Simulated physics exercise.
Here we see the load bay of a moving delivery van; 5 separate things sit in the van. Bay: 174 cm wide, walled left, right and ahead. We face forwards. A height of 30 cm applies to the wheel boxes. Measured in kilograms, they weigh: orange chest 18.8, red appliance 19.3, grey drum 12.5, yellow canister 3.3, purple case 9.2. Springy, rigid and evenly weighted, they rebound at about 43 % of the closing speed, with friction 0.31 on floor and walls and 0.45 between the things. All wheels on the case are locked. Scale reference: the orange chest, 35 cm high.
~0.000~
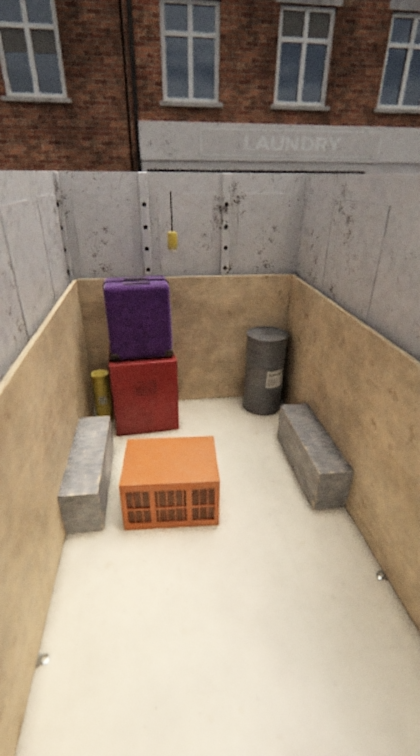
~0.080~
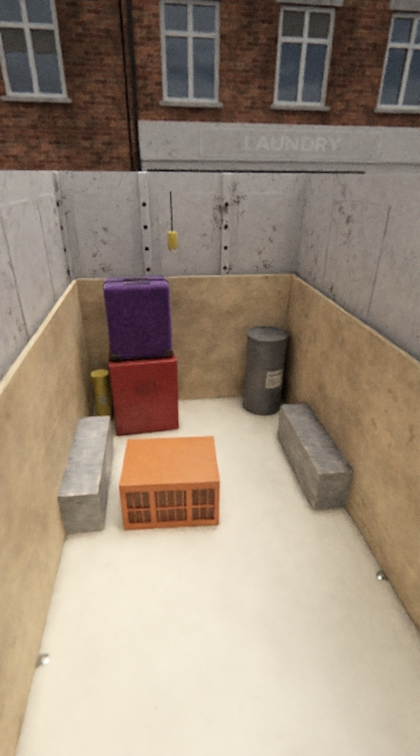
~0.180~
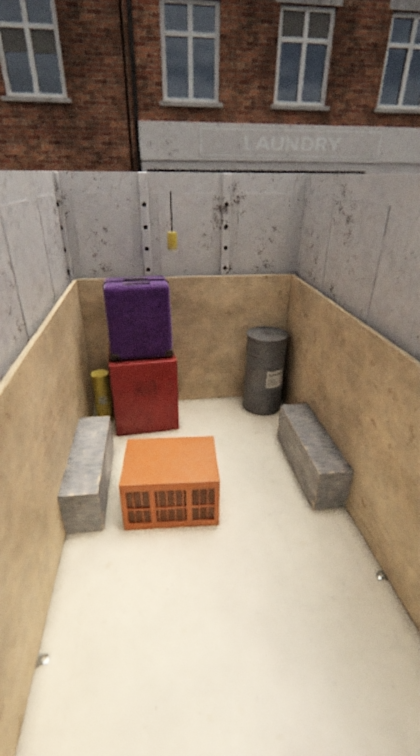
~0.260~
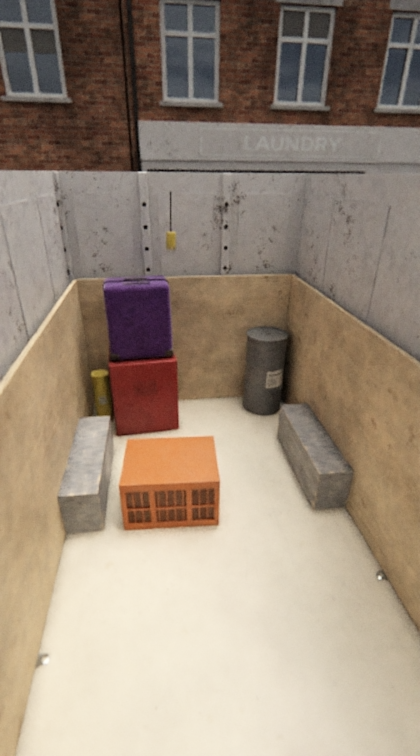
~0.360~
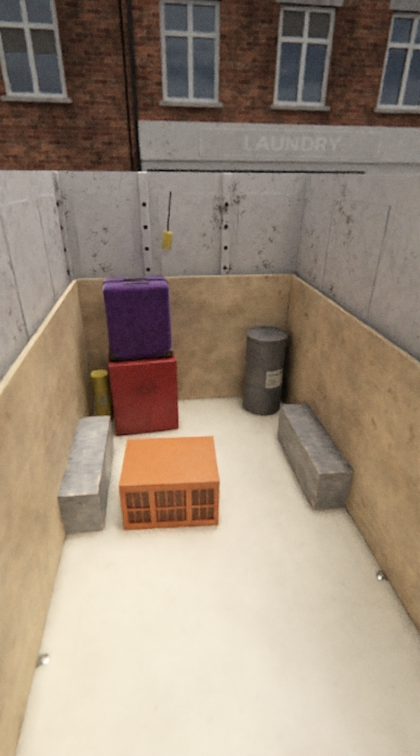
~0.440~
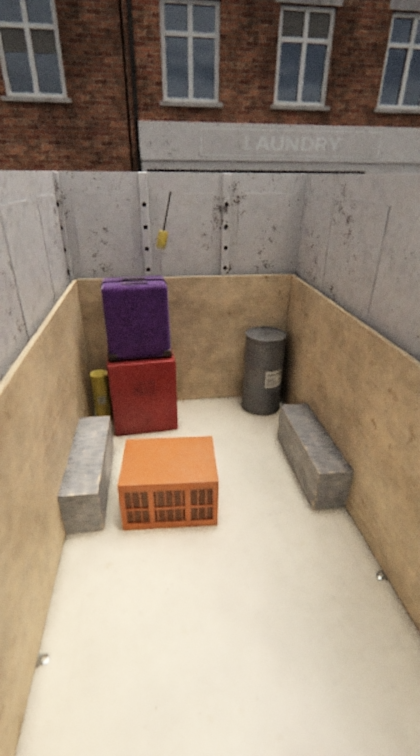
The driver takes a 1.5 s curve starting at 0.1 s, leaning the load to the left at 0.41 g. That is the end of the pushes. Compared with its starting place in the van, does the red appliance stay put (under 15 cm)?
Within range.
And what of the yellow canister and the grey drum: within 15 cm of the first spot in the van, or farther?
First the yellow canister: It stays in position; then the grey drum: It departs its position.
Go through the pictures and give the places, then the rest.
The first frame shows steady run; red appliance (144, 387); orange chest (171, 481).
The second frame shows steady run; yellow canister (103, 396); purple case (139, 318).
The third frame shows load feels 0.13 g left; orange chest (171, 481); grey drum (264, 371).
The fourth frame shows load feels 0.26 g left; yellow canister (103, 396); purple case (139, 318).
The fifth frame shows load feels 0.41 g left; orange chest (171, 481); grey drum (264, 371).
The sixth frame shows load feels 0.41 g left; red appliance (143, 387); yellow canister (102, 396).
Around 0.64 s, load feels 0.41 g left; red appliance shifted 6 cm near (137, 387); purple case shifted 7 cm; grey drum shifted 6 cm.
Around 0.84 s, load feels 0.41 g left; red appliance shifted 7 cm near (136, 387); purple case shifted 15 cm; grey drum shifted 14 cm.
Around 1.14 s, load feels 0.41 g left; red appliance shifted 7 cm near (136, 387); grey drum shifted 35 cm; purple case shifted 23 cm.
Around 1.44 s, load feels 0.26 g left; red appliance shifted 7 cm near (136, 387); grey drum shifted 65 cm; purple case shifted 23 cm.
Finally (2.4 s), not toppled but over 15 cm from the start, grey drum and purple case; the other 3 still in place (within 15 cm). In the last view, red appliance near (136, 387).
